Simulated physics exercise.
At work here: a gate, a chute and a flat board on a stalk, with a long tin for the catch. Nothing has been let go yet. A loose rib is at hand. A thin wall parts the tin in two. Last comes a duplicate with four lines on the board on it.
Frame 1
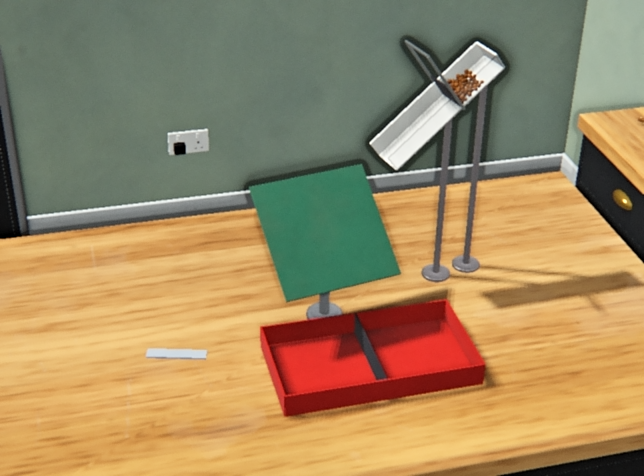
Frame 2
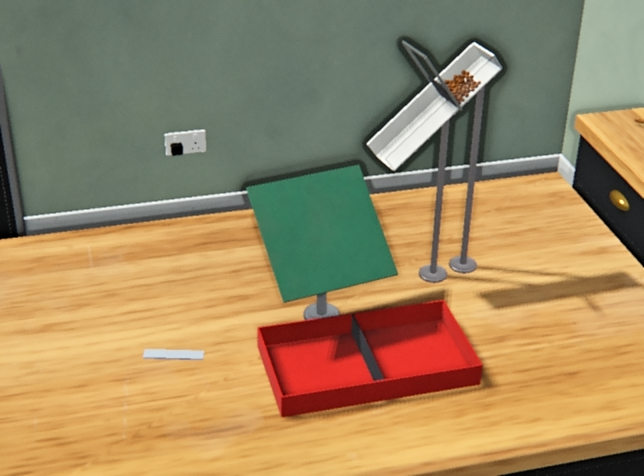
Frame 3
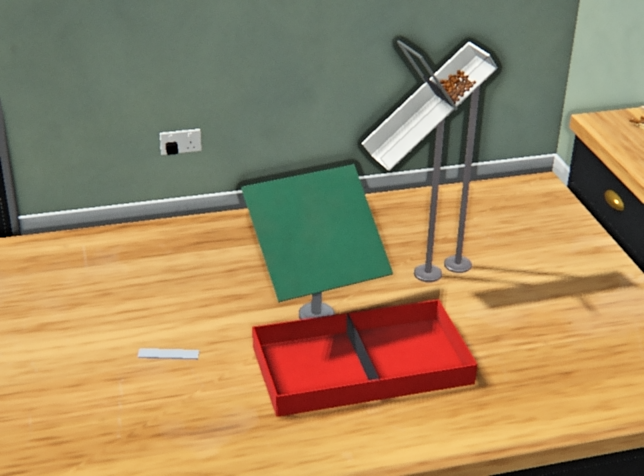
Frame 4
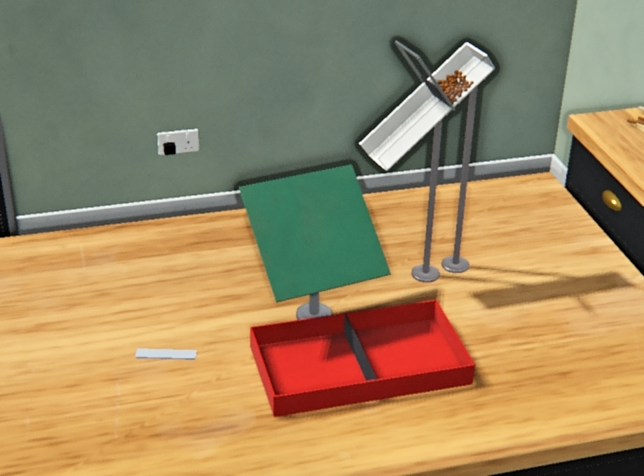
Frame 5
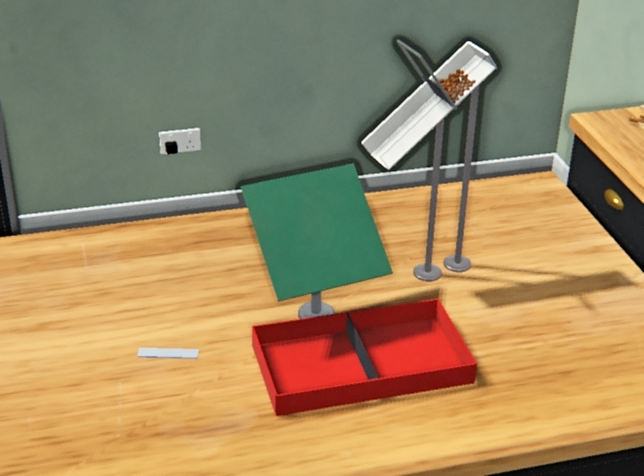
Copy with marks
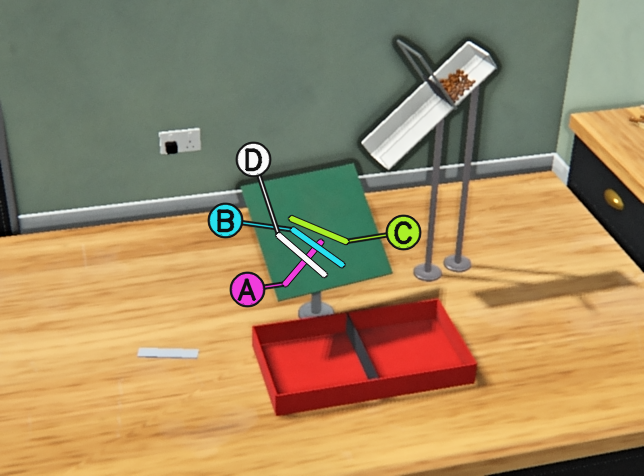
The footage shows a tilted white chute holding small brown pieces behind a gate, above a green board on a stand and a divided red tray; the view drifts very slightly, while the objects themselves stay still.
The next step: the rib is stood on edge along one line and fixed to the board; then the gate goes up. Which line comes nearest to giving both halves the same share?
The best line is D.
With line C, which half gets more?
The right half.
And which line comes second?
A.
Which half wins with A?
The left half.
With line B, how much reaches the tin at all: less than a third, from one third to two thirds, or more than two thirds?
More than two thirds.
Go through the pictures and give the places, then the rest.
Load behind the gate at (461, 85), cereal balls; lip of the chute at (388, 163), sloping fairly steeply, in the first frame.
Middle of the board at (323, 231), tilted fairly steeply; middle of its low edge at (343, 288); of its high edge at (304, 176), in the second frame.
Front corners of the tin at (277, 396) and (477, 364); front end of its middle wall at (379, 380); gate still shut at (434, 85), in the third frame.
Middle of the load at (451, 86); lip at (378, 163), in the fourth frame.
Middle of the load at (453, 85); lip at (380, 162), in the fifth frame.
On the marked copy, line A from (320, 242) to (285, 283); line B from (293, 229) to (341, 264); line C from (291, 218) to (346, 241); line D from (278, 235) to (324, 274).
If A is chosen, of what is caught, most in the left half, about a quarter in the right.
If B is chosen, of what is caught, a small part in the left half, nearly all in the right.
If C is chosen, of what is caught, a small part in the left half, nearly all in the right.
If D is chosen, of what is caught, about two thirds in the left half, about a third in the right.
